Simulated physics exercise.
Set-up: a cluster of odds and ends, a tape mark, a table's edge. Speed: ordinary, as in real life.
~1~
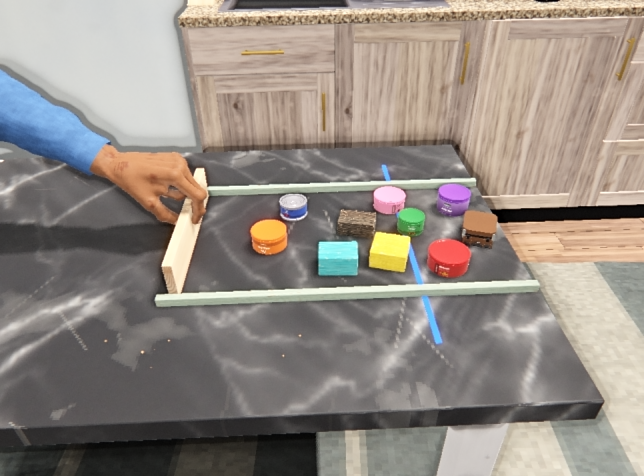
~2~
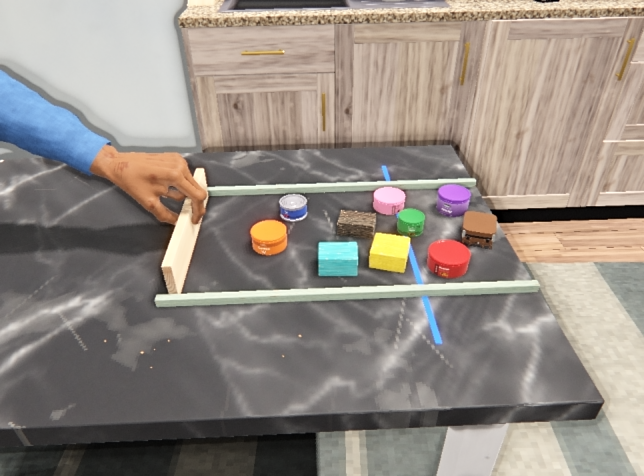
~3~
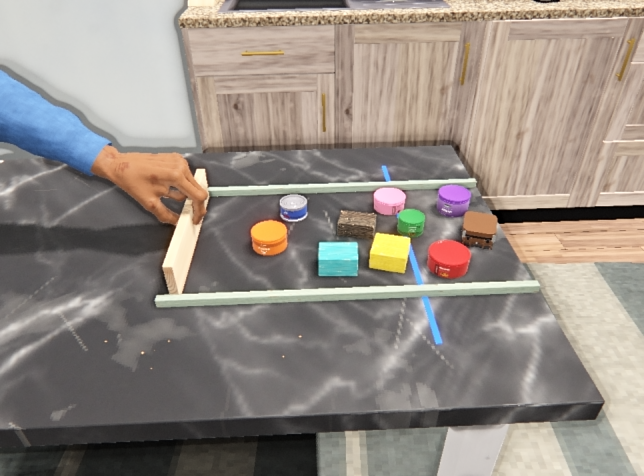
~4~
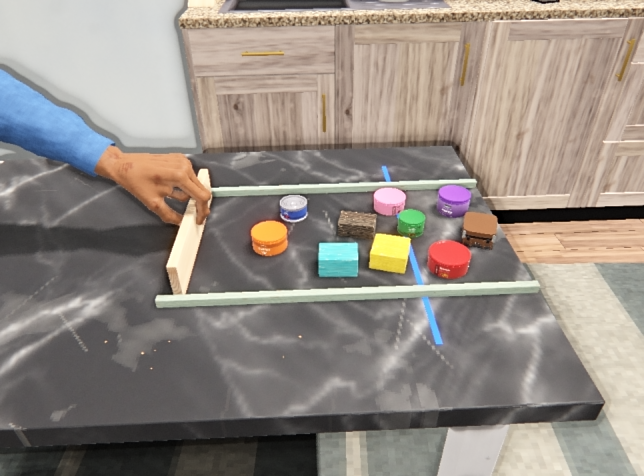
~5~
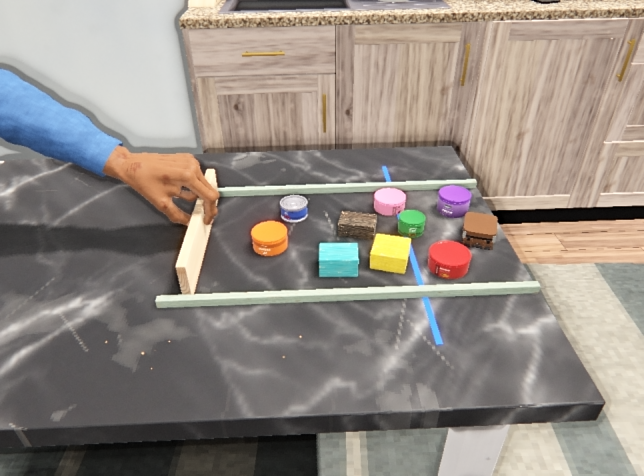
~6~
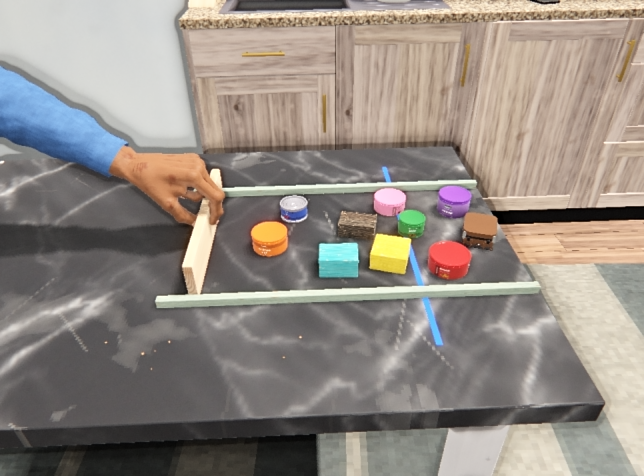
A hand slides an upright wooden board slightly right toward small tubs and blocks.
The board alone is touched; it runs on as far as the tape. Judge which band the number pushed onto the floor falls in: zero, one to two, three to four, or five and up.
Nothing slips off.
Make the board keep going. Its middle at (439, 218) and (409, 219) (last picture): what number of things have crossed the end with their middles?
At the first place it's 2, at the second 0.
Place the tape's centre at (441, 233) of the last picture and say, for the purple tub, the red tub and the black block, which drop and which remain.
The purple tub? It is safe. The red tub? It does not stay. The black block? It is safe.
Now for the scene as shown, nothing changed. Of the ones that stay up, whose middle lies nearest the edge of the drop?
It is the red tub.
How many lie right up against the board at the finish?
It touches 4.
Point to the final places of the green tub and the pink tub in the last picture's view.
You'll see the green tub at (452, 223), with the pink tub at (427, 195).
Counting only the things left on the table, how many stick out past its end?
Counting them gives 1.
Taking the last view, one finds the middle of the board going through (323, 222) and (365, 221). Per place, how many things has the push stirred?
The counts are 3 and 8.
A little later, none off yet; brown case at rest near (479, 231); purple tub at rest near (454, 202); red tub at rest near (449, 260).
When it is over, the number that fall off is zero.
